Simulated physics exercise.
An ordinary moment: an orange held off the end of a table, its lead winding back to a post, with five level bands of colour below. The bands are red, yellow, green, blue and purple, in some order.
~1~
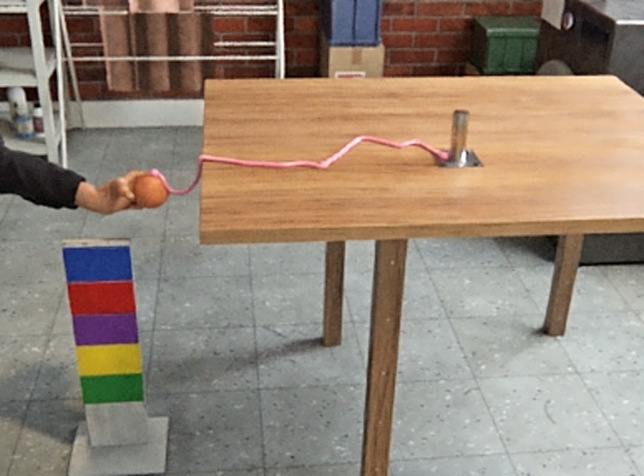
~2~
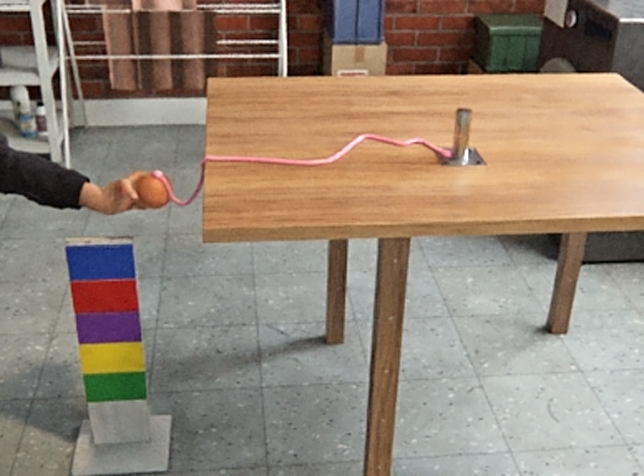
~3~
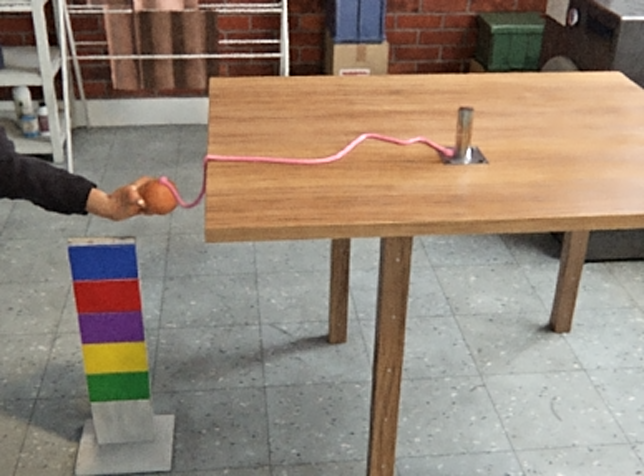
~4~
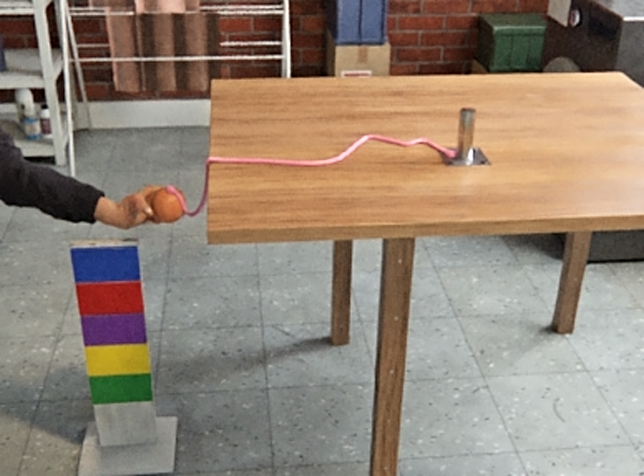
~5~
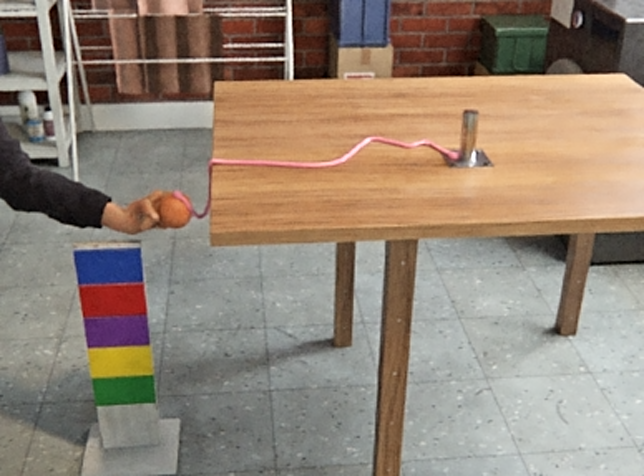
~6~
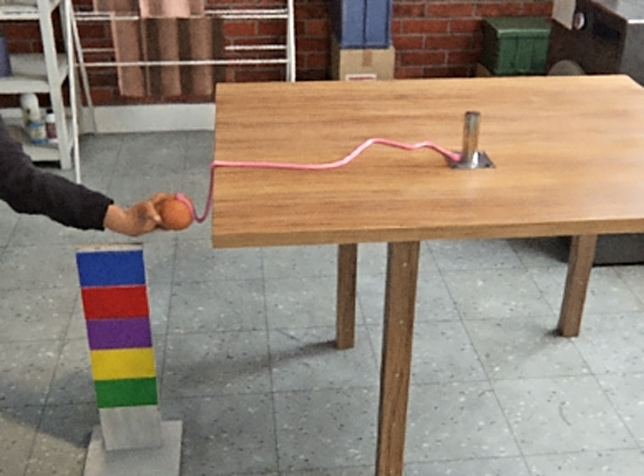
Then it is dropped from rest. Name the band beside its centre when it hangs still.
Its centre hangs level with the purple band.
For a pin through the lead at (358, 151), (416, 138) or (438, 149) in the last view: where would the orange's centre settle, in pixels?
In that order: (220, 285), (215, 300) and (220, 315).
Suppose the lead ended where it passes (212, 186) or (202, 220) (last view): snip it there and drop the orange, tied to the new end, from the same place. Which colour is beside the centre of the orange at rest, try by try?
It would be blue; red.
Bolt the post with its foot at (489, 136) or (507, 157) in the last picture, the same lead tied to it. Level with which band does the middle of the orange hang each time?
It would be red; red.
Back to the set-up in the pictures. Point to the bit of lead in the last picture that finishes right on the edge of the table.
It lies at about (292, 167).
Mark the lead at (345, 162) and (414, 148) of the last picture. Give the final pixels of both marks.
The first at (265, 154), the second at (377, 157).
A little later, orange near (199, 319); level with purple.
Next, orange near (237, 313); level with purple.
Later still, orange near (221, 325); level with purple.
When it is over, orange near (221, 326); level with purple. Its middle rests at the purple band.
